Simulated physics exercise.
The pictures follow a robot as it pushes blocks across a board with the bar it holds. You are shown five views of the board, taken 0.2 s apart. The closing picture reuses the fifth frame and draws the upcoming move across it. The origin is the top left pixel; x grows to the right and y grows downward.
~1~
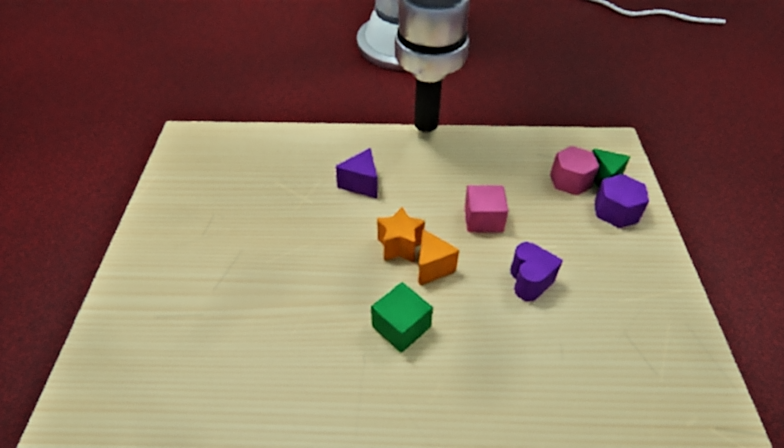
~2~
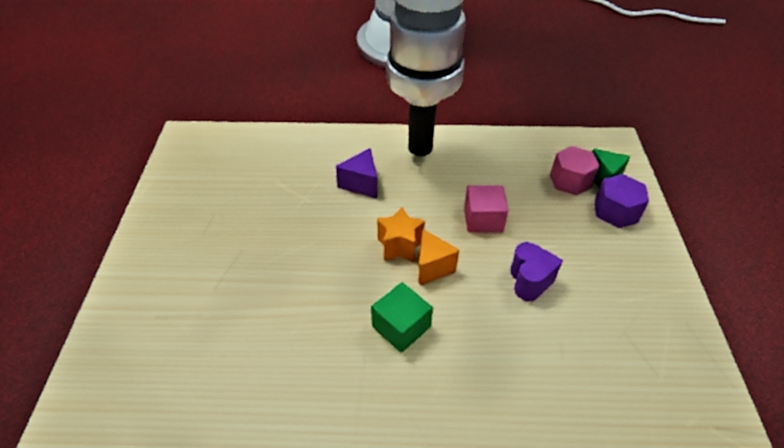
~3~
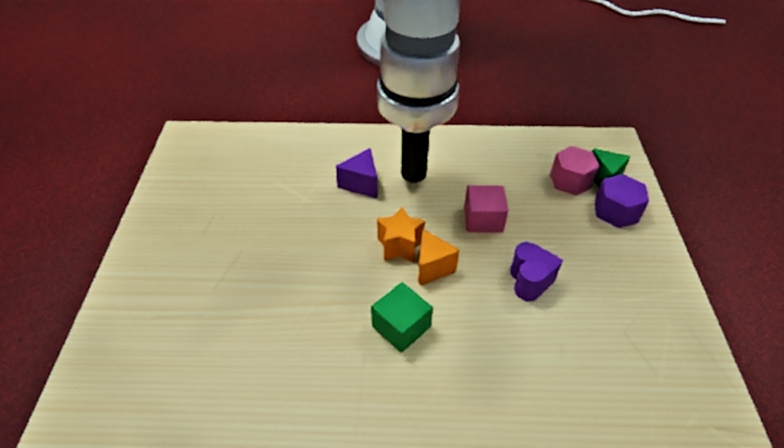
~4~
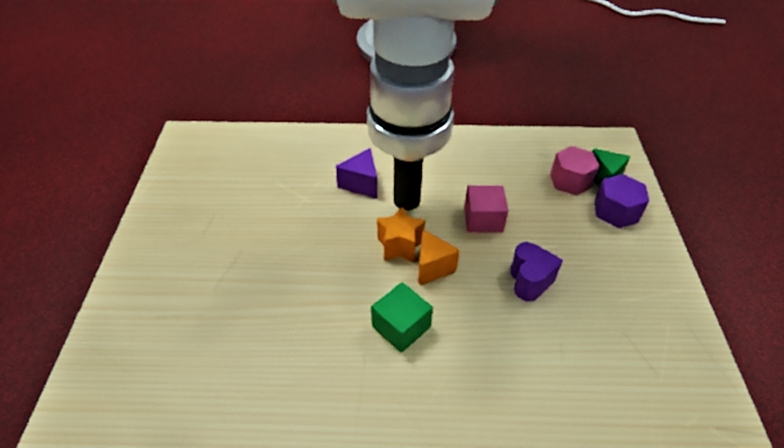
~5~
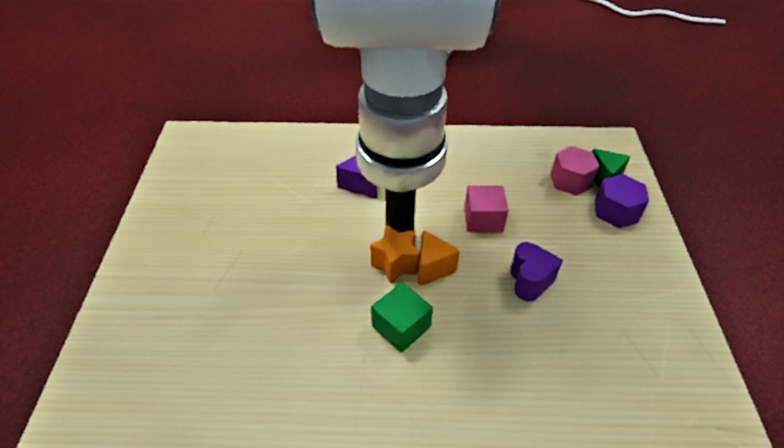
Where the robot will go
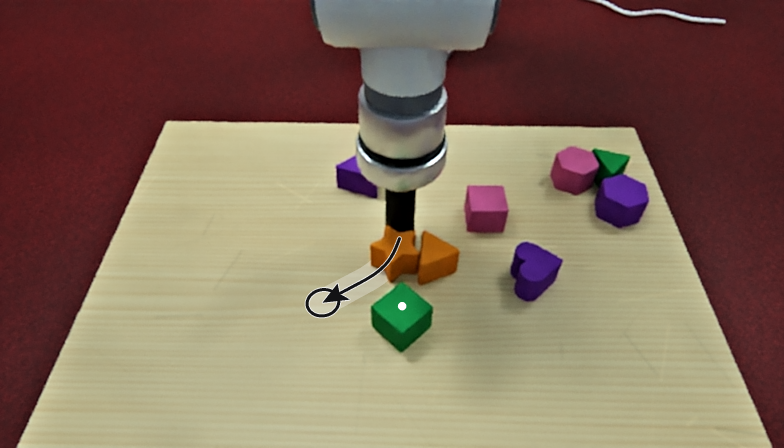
A robotic arm with a black tip moves down across a pale board scattered with colored blocks, passing a purple triangular block, then nudges the orange star slightly downward beside the orange triangular block, while the other blocks stay still.
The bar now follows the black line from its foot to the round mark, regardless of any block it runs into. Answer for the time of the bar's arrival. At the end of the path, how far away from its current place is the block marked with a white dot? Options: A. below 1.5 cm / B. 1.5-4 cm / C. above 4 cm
It's A.
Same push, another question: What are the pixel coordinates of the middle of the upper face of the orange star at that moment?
The middle of its upper face should be somewhere near (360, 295).
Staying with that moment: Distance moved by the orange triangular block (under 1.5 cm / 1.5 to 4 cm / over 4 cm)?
Travel: Within 1.5 cm.
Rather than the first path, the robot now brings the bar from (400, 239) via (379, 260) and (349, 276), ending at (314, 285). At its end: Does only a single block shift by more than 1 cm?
I'd say yes.
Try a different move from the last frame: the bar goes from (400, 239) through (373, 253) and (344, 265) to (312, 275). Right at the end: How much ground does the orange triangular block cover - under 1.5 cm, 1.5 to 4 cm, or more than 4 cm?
The move is short, under 1.5 cm.
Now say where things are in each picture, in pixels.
In the first picture, tip of the bar (426, 125), middles of tops, orange star (401, 225), green square block (402, 306), orange triangular block (435, 247).
In the second picture, bar (420, 149), nothing pushed.
In the third picture, bar (414, 174), nothing pushed.
In the fourth picture, bar (407, 201), nothing pushed.
In the fifth picture, bar (400, 230), orange star (396, 243), green square block (402, 306), orange triangular block (435, 248).
The line goes from (400, 239) over (385, 265) and (357, 285) to (323, 303); the dot is on the green square block.
On the path given first. One third of the way, bar (385, 256); orange star (386, 270), turned 15° anticlockwise.
Two thirds of the way, bar (355, 276); orange star (368, 289), turned 40° anticlockwise; green square block (405, 315), turned 15° anticlockwise.
At the end, bar (322, 294); orange star (360, 295), turned 60° anticlockwise; green square block (405, 315), turned 15° anticlockwise; orange triangular block unmoved.
